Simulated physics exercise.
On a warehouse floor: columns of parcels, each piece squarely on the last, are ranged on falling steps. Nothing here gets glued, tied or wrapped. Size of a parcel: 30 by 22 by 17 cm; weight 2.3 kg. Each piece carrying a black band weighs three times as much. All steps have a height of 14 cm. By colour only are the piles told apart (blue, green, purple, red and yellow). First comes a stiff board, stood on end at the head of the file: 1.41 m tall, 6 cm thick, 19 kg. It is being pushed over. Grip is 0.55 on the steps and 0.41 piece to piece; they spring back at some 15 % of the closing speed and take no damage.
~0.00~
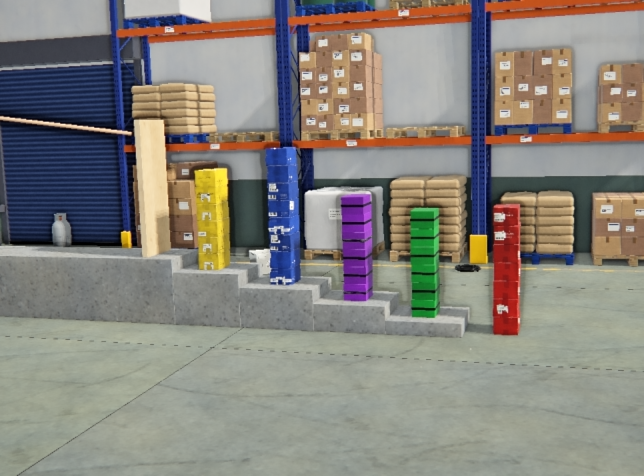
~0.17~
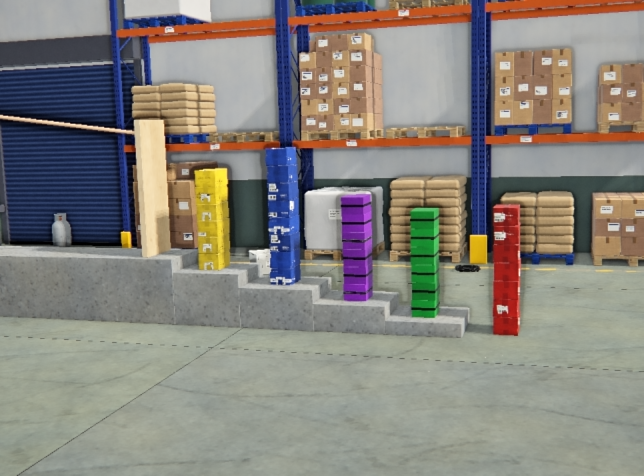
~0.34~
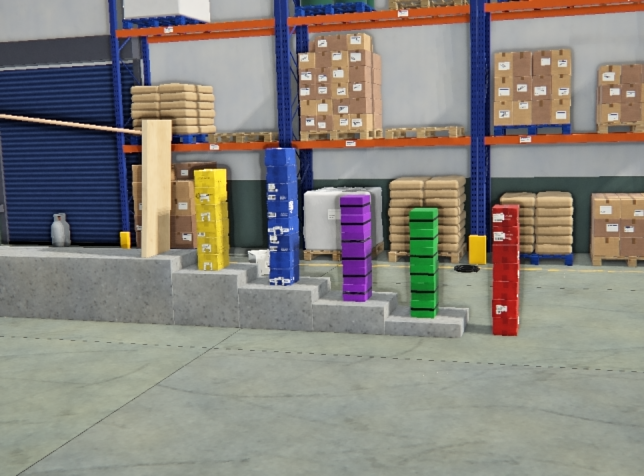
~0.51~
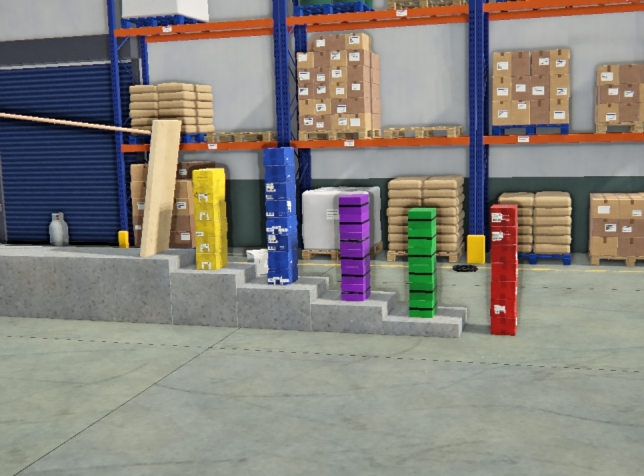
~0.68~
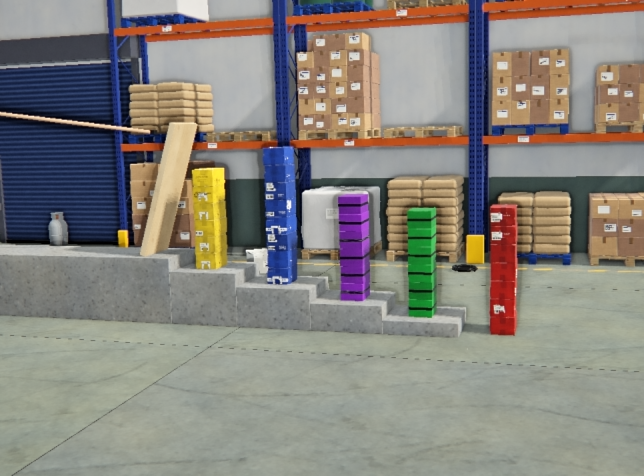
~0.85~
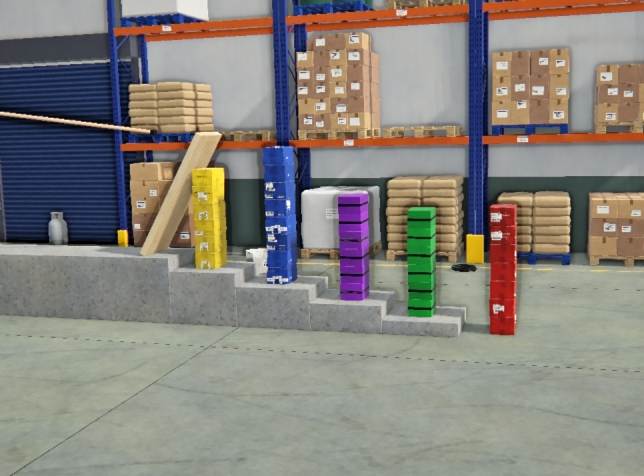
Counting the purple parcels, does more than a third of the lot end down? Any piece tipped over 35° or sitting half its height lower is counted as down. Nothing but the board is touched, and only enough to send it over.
Yes.
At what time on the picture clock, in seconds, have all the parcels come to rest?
That is at about 5.0 s.
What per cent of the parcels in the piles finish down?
95%.
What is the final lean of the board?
85°, roughly.
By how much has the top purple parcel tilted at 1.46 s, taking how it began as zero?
Something like 0°, give or take.
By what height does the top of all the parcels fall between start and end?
Around 80 centimetres.
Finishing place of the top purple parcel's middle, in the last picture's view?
Around (507, 283).
After 1.46 s, board 70° from upright; none of the 6 purple parcels down (8 of 33 in all colours); top purple parcel unmoved; top blue parcel leaning 40°, 12 cm lower.
After 2.64 s, board 83° from upright; 6 of the 6 purple parcels down (20 of 33 in all colours); top purple parcel leaning 20°, 14 cm lower; top yellow parcel leaning 57°, 79 cm lower.
After 3.56 s, board 83° from upright; 5 of the 6 purple parcels down (31 of 33 in all colours); top purple parcel leaning 31°, 67 cm lower; top yellow parcel leaning 62°, 82 cm lower.
At rest (5.4 s), board 83° from upright; 5 of the 6 purple parcels down (31 of 33 in all colours); top purple parcel leaning 24°, 74 cm lower; top green parcel on its side. That is 83 per cent. As the last picture would show them, middles, top purple parcel near (507, 283), top green parcel near (586, 322).
